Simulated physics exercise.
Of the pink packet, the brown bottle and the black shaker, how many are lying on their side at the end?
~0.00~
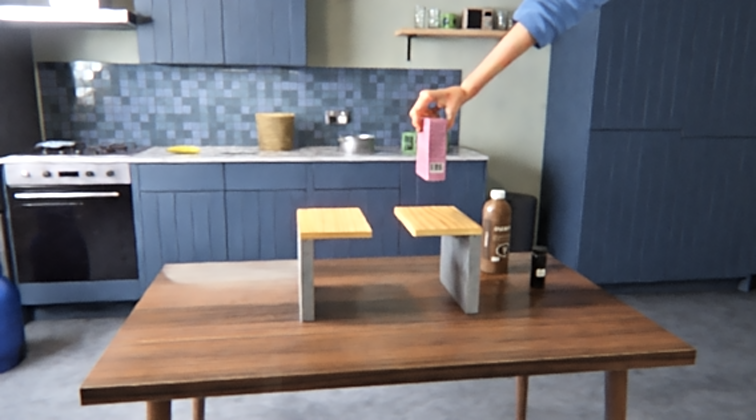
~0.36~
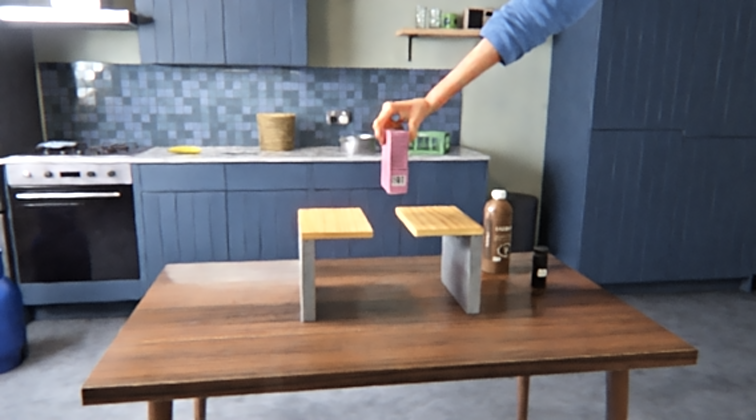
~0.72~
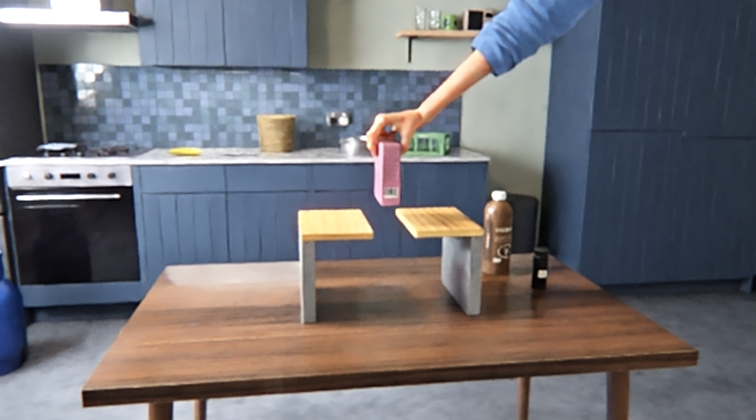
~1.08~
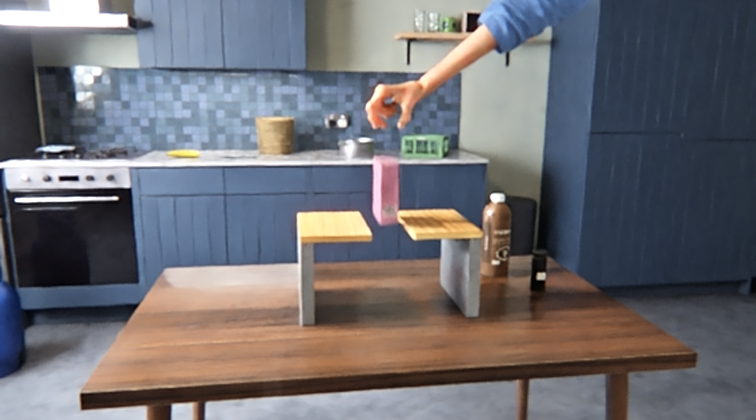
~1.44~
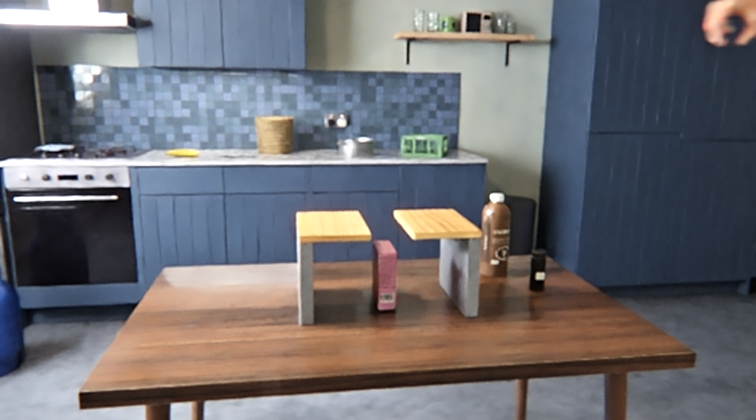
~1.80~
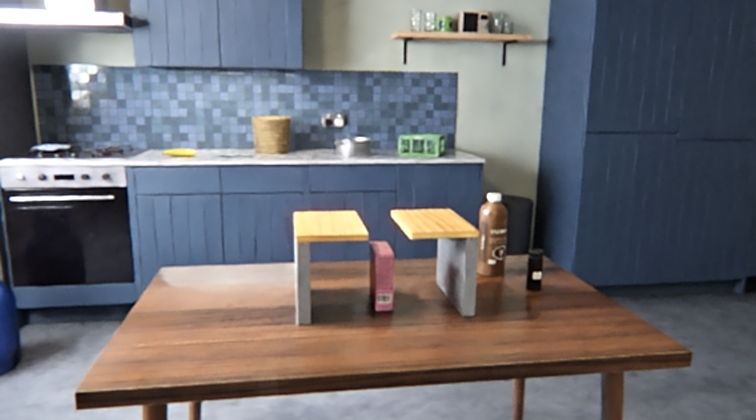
None of them are. The pink packet, the brown bottle and the black shaker are all upright at the end.
A pink packet was held upright by a hand, moved left over the gap between two wooden-topped ledges, and lowered. The hand let go and drew away, and the packet dropped through, ending upright on the table between the ledges.
